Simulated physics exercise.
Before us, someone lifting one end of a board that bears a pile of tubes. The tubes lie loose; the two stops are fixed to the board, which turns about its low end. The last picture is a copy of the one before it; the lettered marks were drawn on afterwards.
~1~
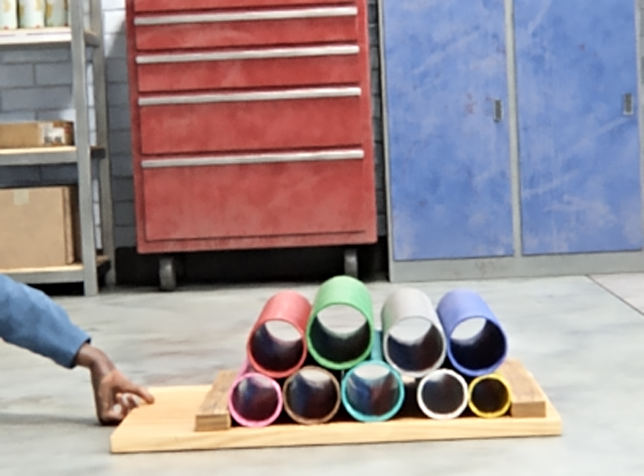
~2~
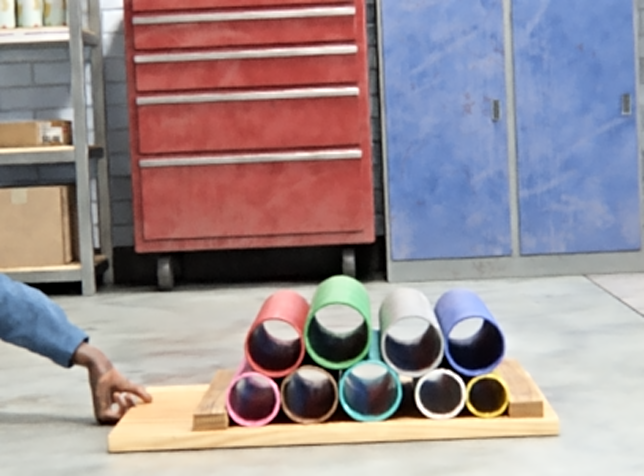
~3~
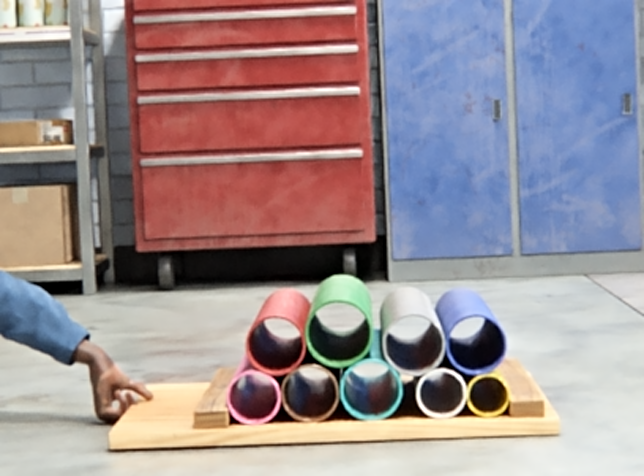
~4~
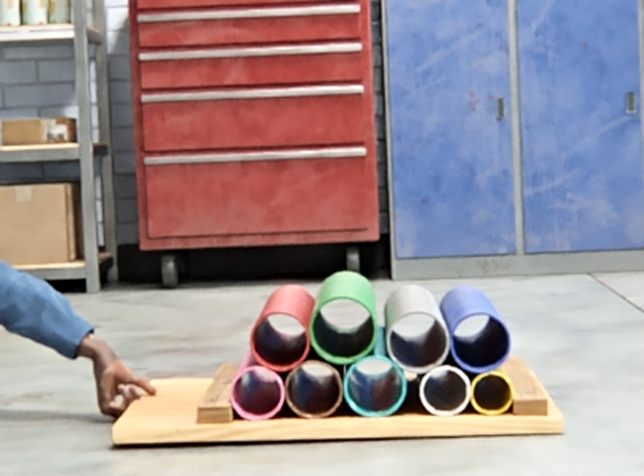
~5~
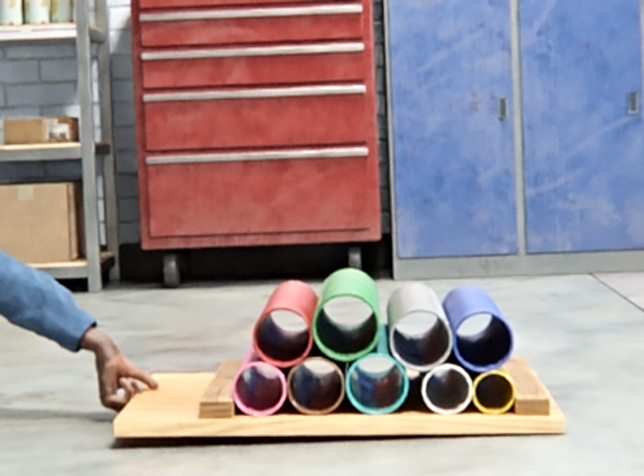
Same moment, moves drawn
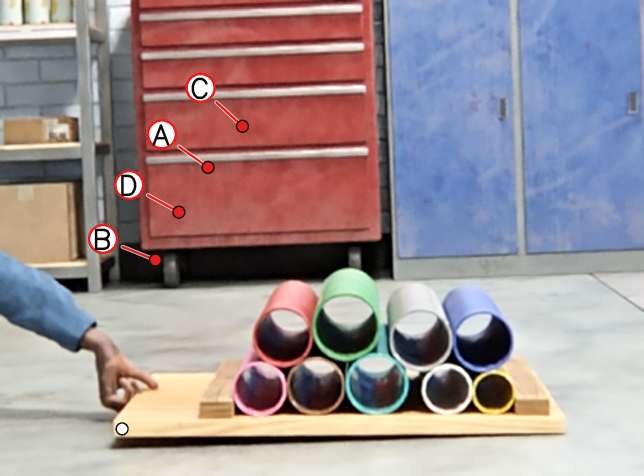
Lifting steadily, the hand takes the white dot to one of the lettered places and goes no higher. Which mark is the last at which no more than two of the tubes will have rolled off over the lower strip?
Up to B.
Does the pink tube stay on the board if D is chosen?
Yes.
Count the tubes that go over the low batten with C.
The count is four.
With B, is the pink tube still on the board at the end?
Yes, with B.
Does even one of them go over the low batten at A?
Yes, at A.
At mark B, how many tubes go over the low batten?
It comes to two.
On the copy, A at (208, 167); B at (155, 260); C at (242, 126); D at (179, 212); the white dot at (122, 429).
On B. First, board at 15°.
Then, board at 24°.
Finally, board at 24°, two over the low batten (grey, blue).
By contrast, A four over the low batten (grey, red, green, blue); C four over the low batten (grey, red, green, blue); D four over the low batten (grey, red, green, blue).
